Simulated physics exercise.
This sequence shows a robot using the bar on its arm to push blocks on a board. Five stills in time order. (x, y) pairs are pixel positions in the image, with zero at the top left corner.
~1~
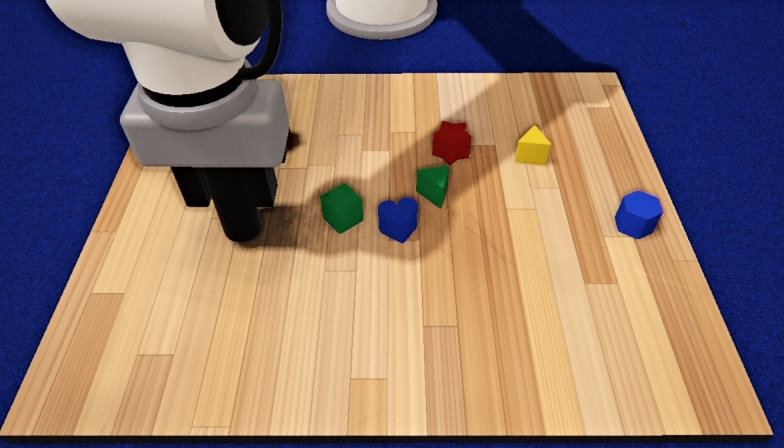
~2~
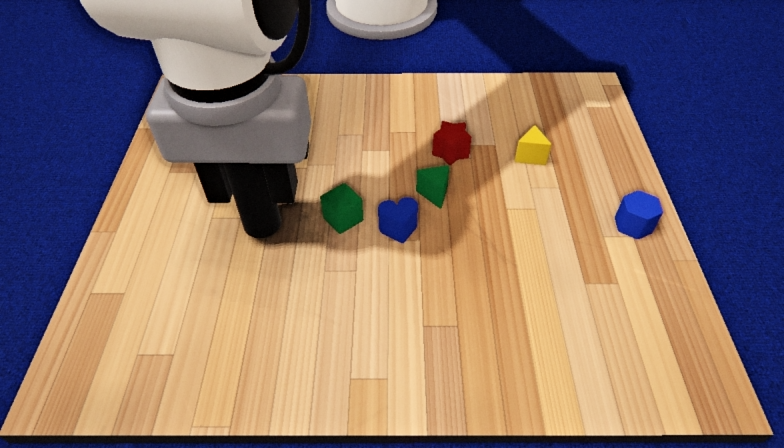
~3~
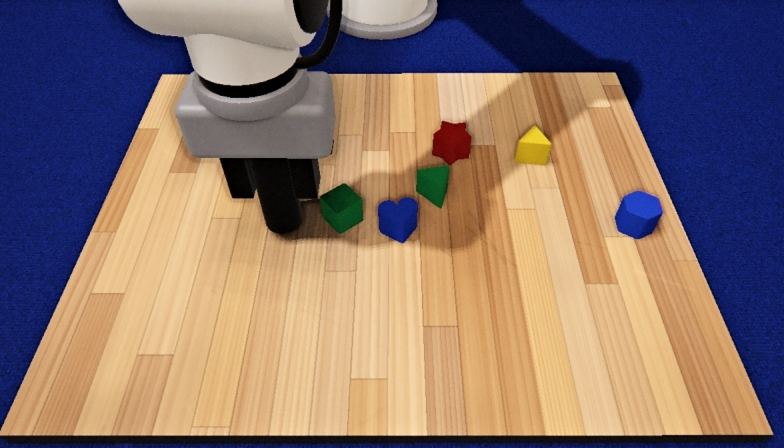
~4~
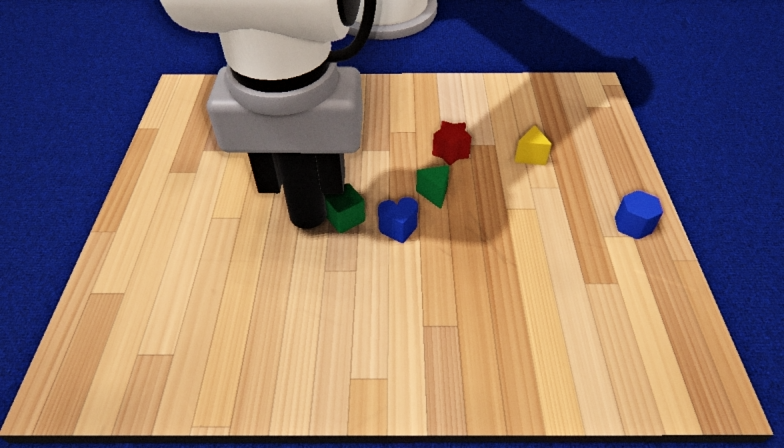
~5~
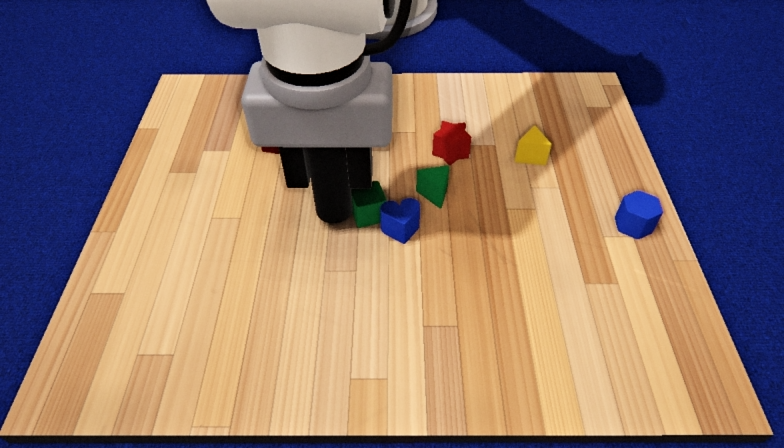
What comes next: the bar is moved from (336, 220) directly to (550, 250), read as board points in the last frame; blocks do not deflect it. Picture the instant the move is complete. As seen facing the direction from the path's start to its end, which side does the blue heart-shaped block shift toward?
Heads right.
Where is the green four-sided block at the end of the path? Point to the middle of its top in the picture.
It should be at (407, 184) by then.
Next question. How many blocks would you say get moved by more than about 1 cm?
Two blocks shift.
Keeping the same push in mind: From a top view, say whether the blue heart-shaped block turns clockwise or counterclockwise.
It goes round the way clock hands do.
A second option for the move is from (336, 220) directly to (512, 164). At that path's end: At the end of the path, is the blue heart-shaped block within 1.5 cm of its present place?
That would be a yes.
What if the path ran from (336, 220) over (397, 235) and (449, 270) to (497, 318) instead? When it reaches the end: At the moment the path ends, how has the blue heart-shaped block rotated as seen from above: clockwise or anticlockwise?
Anticlockwise.
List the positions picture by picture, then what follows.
Bar's lower end (243, 228); green four-sided block (341, 197); blue heart-shaped block (399, 208); green triangular piece (436, 174), in the first frame.
Bar (263, 225); blocks still, in the second frame.
Bar (284, 220); blocks still, in the third frame.
Bar (308, 215); green four-sided block (343, 197), in the fourth frame.
Bar (334, 210); green four-sided block (368, 193); blue heart-shaped block (401, 209); green triangular piece (436, 174), in the fifth frame.
On the path given first. One third of the way, bar (405, 221); green four-sided block (407, 184), turned 60° anticlockwise; blue heart-shaped block (444, 218), turned 25° clockwise.
Two thirds of the way, bar (478, 231); green four-sided block (407, 184), turned 60° anticlockwise; blue heart-shaped block (510, 240), turned 80° clockwise.
At the end, bar (553, 240); green four-sided block (407, 184), turned 60° anticlockwise; blue heart-shaped block (540, 255), turned 155° clockwise; green triangular piece still.
